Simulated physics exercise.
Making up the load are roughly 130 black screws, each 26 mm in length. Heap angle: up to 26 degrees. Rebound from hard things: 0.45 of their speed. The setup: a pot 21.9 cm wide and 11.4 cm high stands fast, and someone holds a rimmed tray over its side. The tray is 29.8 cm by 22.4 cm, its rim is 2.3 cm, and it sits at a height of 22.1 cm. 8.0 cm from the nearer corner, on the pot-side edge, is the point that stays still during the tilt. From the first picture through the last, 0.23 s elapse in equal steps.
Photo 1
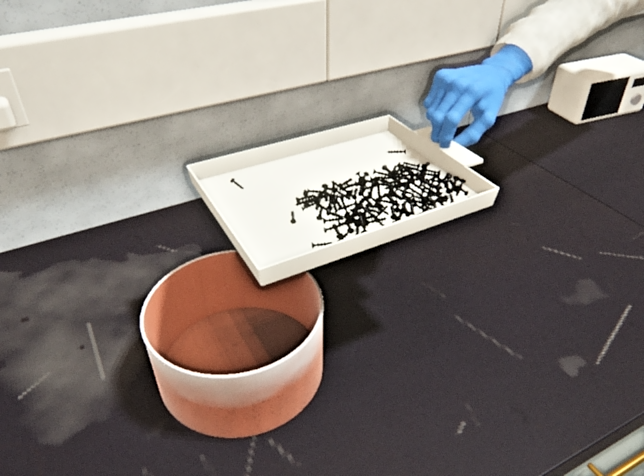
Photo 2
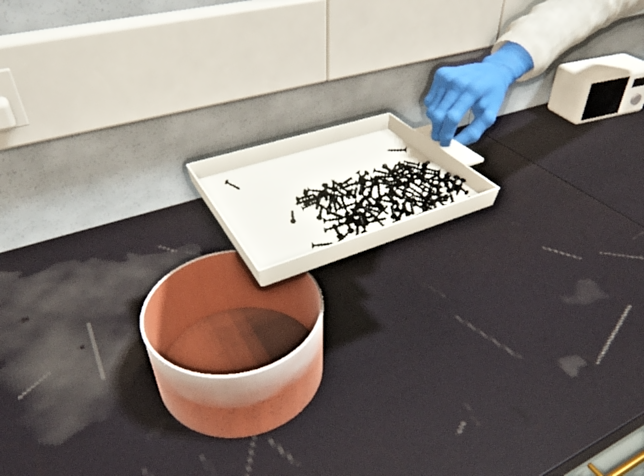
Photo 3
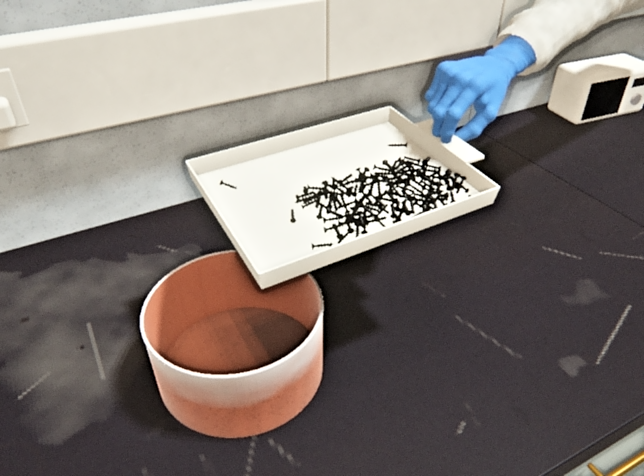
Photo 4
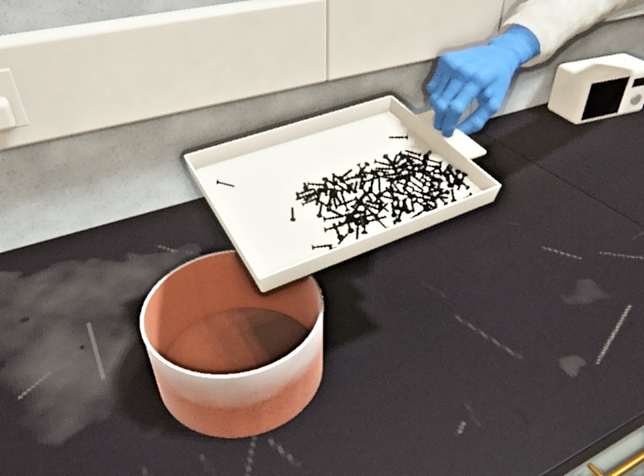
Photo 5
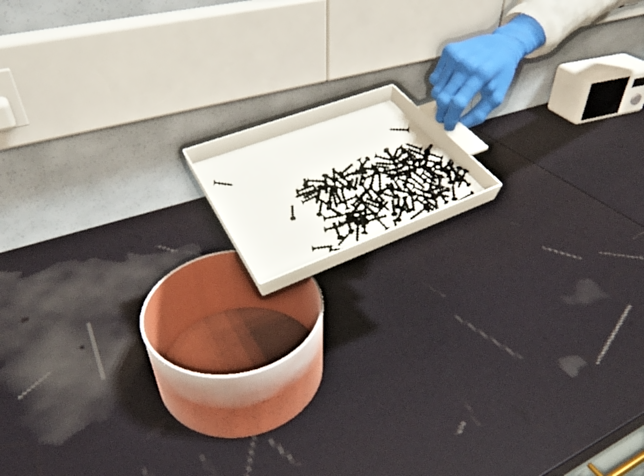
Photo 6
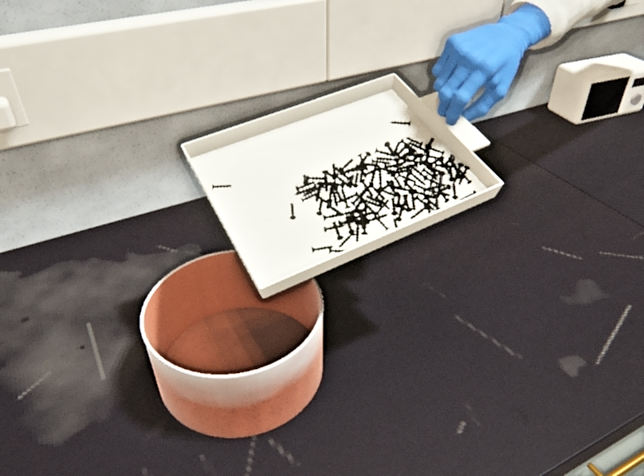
On a dark, scuffed countertop, a blue-gloved hand slowly raised the far side of a white tray holding a heap of black screws, slanting it toward a reddish pot while the heap barely shifted.
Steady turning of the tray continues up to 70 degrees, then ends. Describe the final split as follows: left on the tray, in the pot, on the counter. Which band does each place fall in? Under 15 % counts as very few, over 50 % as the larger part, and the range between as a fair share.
Tray: The larger part. Pot: Very few. Counter: A fair share.
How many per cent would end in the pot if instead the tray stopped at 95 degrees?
I'd expect some 40 per cent in the pot.
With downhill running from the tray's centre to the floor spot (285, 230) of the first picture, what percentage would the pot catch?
Roughly 25 per cent.
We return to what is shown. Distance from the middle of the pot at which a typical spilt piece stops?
Roughly 20 centimetres.
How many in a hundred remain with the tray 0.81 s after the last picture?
Close to 85 in a hundred.
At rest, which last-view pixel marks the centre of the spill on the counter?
The spill's middle ends up near (348, 431).
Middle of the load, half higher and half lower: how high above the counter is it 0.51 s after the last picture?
Roughly 24 centimetres, more or less.
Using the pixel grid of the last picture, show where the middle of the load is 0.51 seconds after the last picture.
Around (380, 223).
Then, 0.31 s after the last picture, tilt 43 degrees; the tray holds 100 %, the pot 0 %.
Then, 0.51 s after the last picture, tilt 61 degrees; the tray holds 100 %, the pot 0 %.
Then, 0.81 s after the last picture, tilt 70 degrees; the tray holds 85 %, the pot 0 %.
In the end, tray 70 %, pot 5 %, counter 25 %.
